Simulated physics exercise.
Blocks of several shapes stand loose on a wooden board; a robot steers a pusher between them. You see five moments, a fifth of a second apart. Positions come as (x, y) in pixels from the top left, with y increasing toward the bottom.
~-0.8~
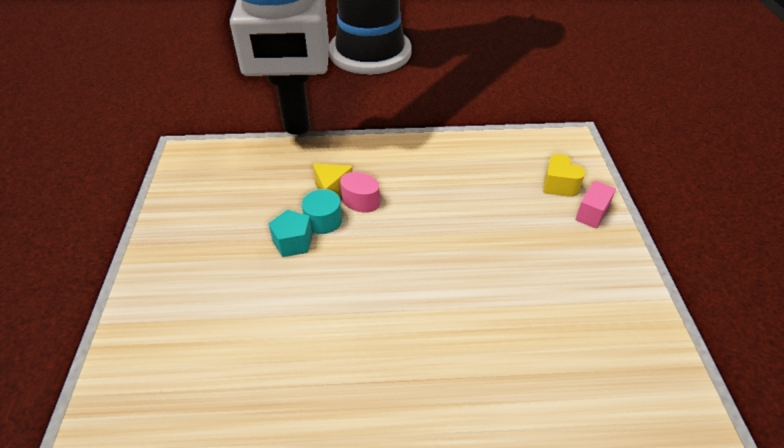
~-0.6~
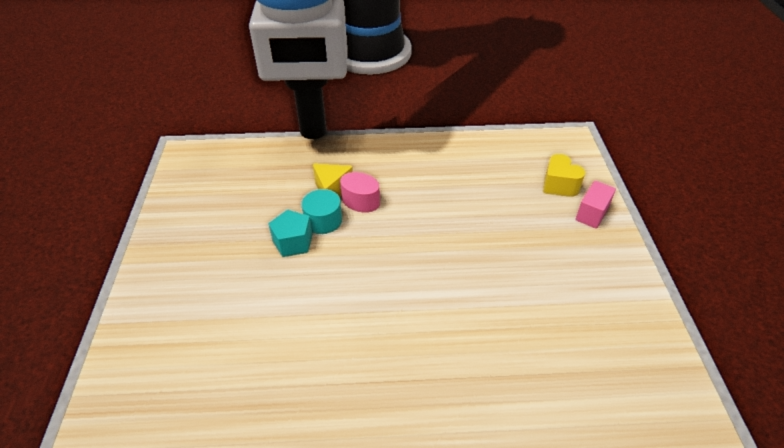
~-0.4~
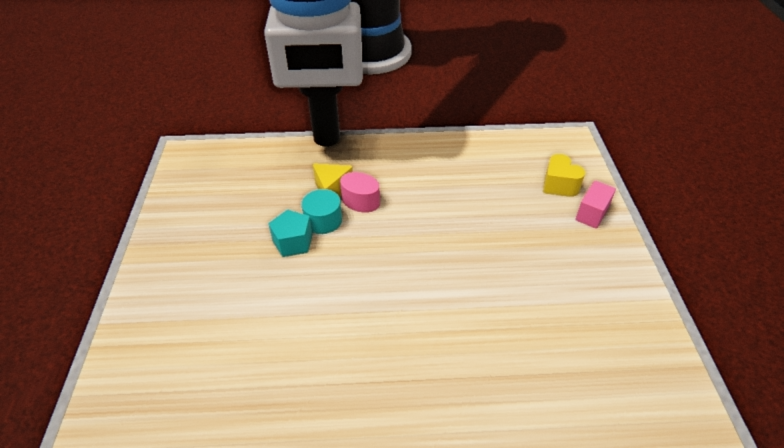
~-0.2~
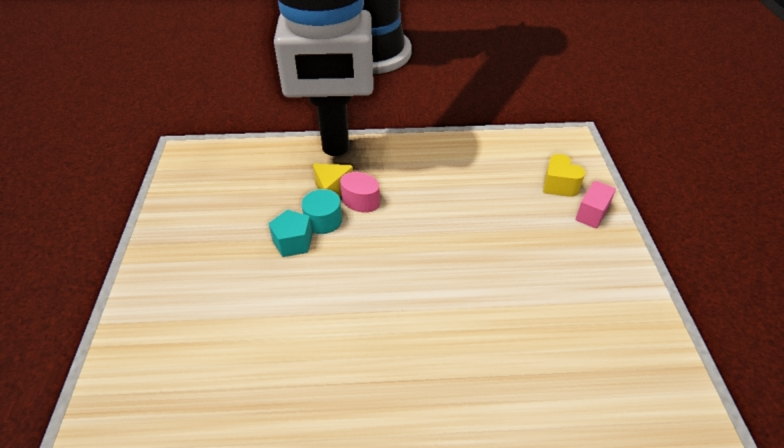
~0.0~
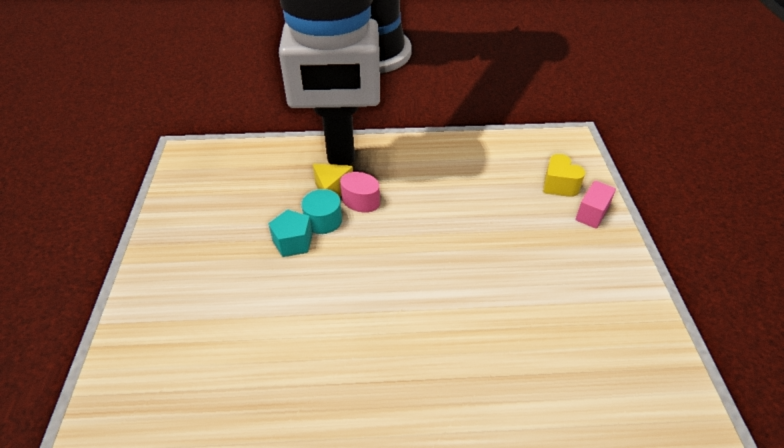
A robot's black pusher moved a short way right and toward the viewer along the board's far edge, closing in on the yellow triangle and pink oval, while all the blocks stayed still.
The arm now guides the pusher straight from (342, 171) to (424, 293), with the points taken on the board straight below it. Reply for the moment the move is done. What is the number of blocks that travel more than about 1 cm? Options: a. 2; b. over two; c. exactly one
Answer: A.
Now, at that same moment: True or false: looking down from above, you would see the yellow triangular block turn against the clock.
False
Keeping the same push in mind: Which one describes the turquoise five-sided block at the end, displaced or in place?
Its place stays the same.
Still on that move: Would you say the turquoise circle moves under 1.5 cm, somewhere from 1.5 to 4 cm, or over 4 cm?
Displacement: Within 1.5 cm.
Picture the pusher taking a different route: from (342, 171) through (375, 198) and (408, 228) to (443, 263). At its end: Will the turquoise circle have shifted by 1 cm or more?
Short answer: No.
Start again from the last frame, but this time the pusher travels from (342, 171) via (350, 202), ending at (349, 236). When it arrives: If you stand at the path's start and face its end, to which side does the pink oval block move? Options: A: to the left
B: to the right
A (to the left)
On the path given first. One third of the way, pusher at (367, 194); turquoise circle at (318, 204); yellow triangular block at (327, 181), turned 50° clockwise; pink oval block at (373, 209), turned 30° anticlockwise.
Two thirds of the way, pusher at (394, 234); turquoise circle at (318, 204); yellow triangular block at (327, 181), turned 50° clockwise; pink oval block at (393, 254).
At the end, pusher at (425, 281); turquoise five-sided block unmoved; turquoise circle at (318, 204); yellow triangular block at (327, 181), turned 50° clockwise; pink oval block at (396, 293), turned 45° clockwise.
